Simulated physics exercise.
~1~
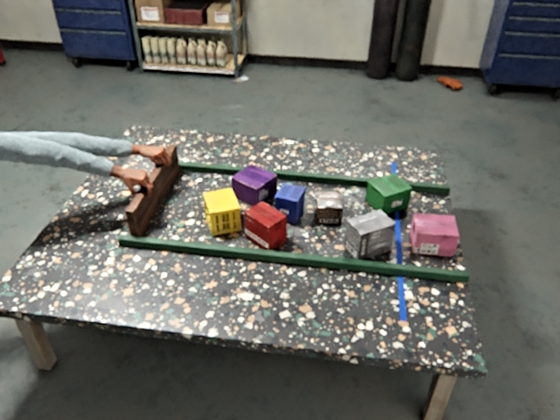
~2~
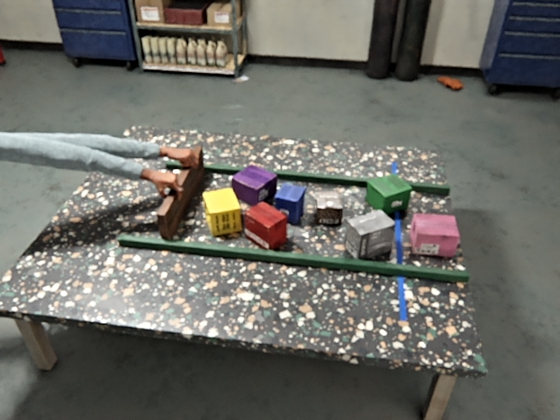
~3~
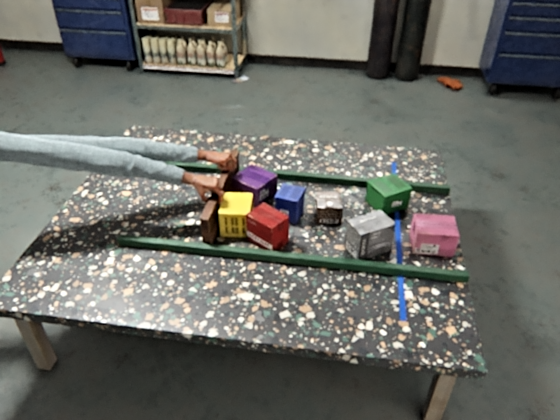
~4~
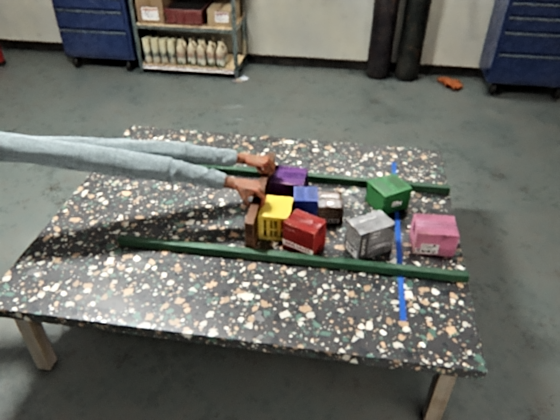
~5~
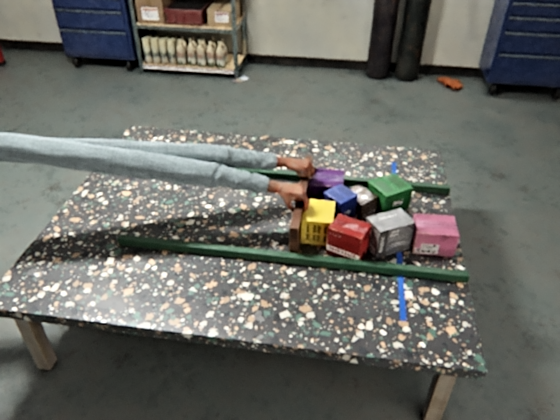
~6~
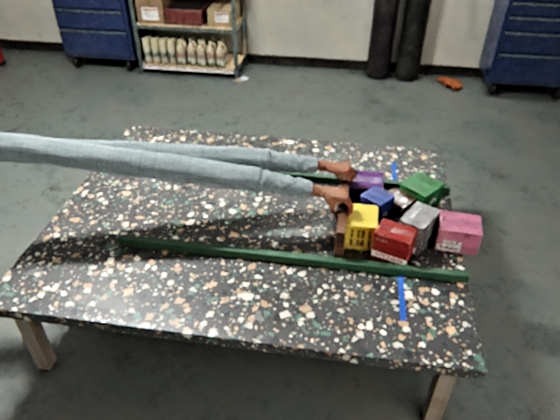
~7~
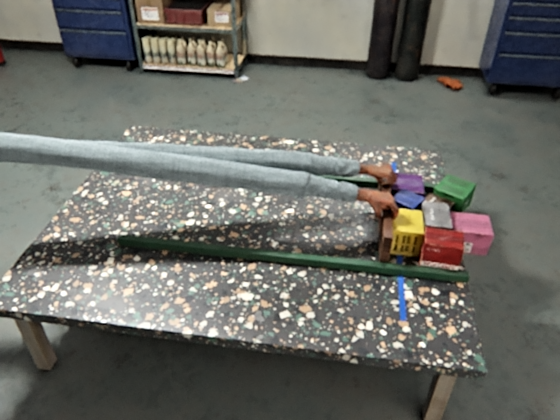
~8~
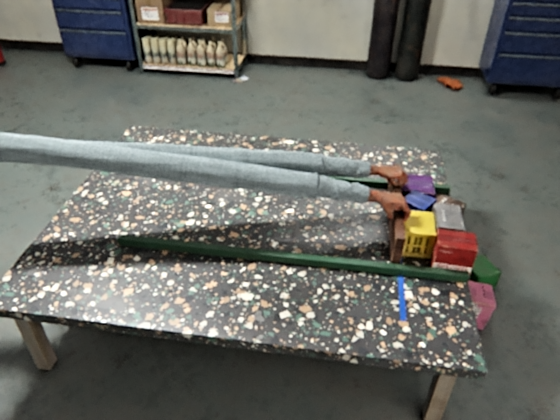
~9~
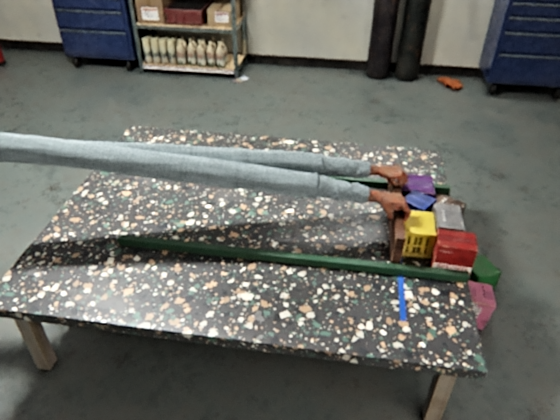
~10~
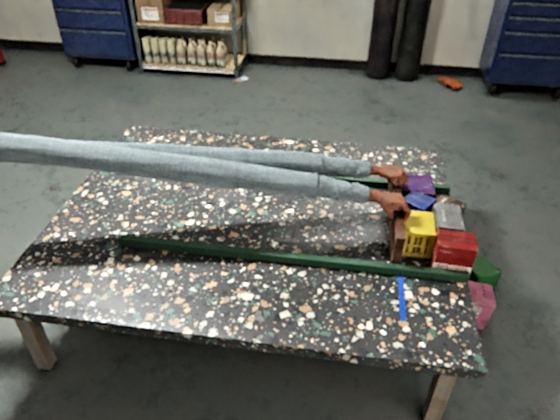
A wooden plank, held by two hands at the ends of long grey-blue sleeves, stands at the left of a low speckled platform, seen from above by a still camera. Between two green battens sit yellow, purple, red, blue, brown, grey, green and pink boxes, with blue tape near the right end. The hands push the plank right until it meets the yellow box, then the parcels bunch together and slide along. The green and pink ones tip over the right edge as the plank halts. The rest stay packed against it on the platform.
